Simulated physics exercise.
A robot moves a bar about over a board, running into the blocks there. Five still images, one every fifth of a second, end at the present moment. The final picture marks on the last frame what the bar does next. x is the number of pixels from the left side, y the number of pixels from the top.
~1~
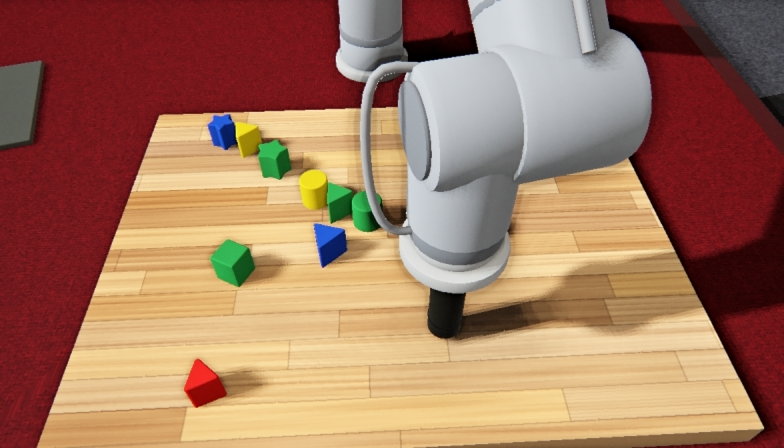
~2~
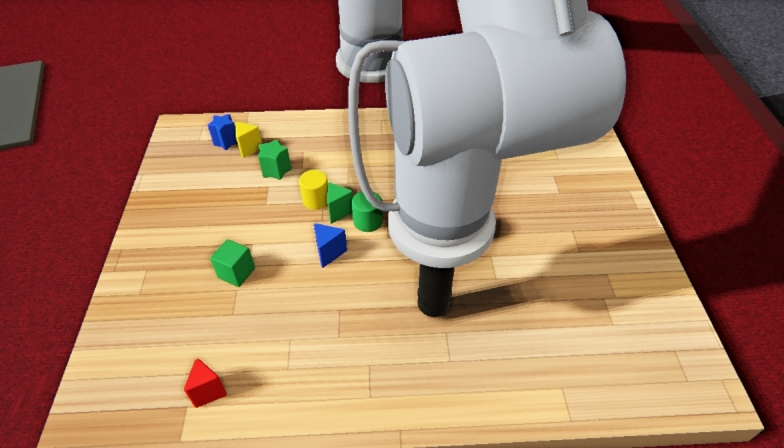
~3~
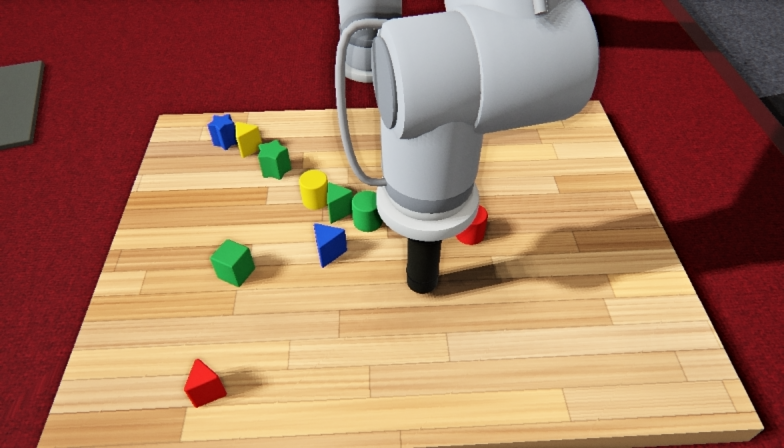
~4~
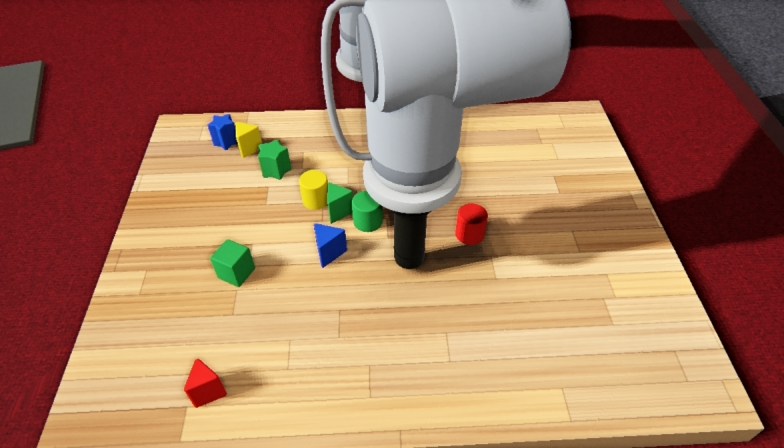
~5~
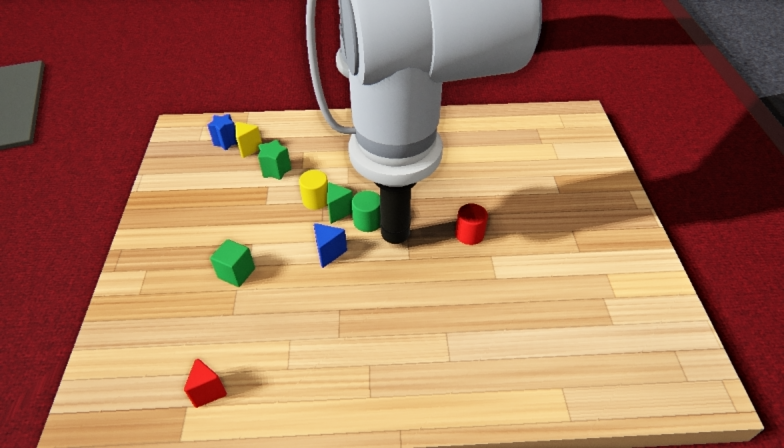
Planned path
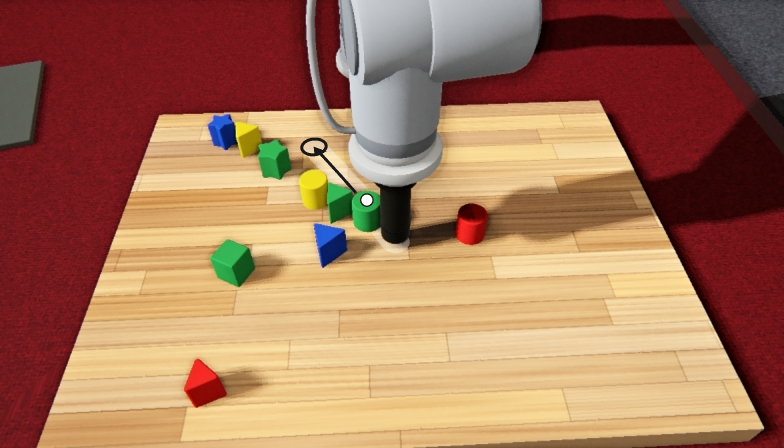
A grey robot arm moved its black bar steadily up and slightly left across the wooden board, revealing a red cylinder behind it, while the green, yellow, blue and red blocks all stayed still.
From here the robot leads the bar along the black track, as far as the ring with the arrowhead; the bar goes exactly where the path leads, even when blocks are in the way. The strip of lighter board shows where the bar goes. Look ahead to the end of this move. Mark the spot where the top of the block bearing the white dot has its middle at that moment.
In the picture, it is at (303, 152).
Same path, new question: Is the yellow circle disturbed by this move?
Once the path ends, it is somewhere new.
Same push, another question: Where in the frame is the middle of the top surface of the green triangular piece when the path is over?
Answer: (321, 185).
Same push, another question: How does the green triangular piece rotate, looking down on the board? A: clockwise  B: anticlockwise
I choose B.
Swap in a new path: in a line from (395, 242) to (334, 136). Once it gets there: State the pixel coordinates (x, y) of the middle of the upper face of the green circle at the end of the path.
When the path ends, it will be at (332, 166).
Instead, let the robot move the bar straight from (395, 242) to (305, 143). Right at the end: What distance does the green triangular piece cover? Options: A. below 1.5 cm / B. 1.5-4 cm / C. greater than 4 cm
B - 1.5-4 cm.
Drawn move, from (395, 242) directly to (314, 147); the dot is on the green circle.
What follows on the original path. One third of the way, bar at (366, 198); yellow circle at (303, 176); green triangular piece at (322, 184), turned 85° anticlockwise; green circle at (341, 174).
Two thirds of the way, bar at (339, 167); yellow circle at (302, 176); green triangular piece at (321, 185), turned 90° anticlockwise; green circle at (310, 155).
At the end, bar at (313, 139); green star block still; yellow circle at (302, 176); green triangular piece at (321, 185), turned 90° anticlockwise; green circle at (303, 152).
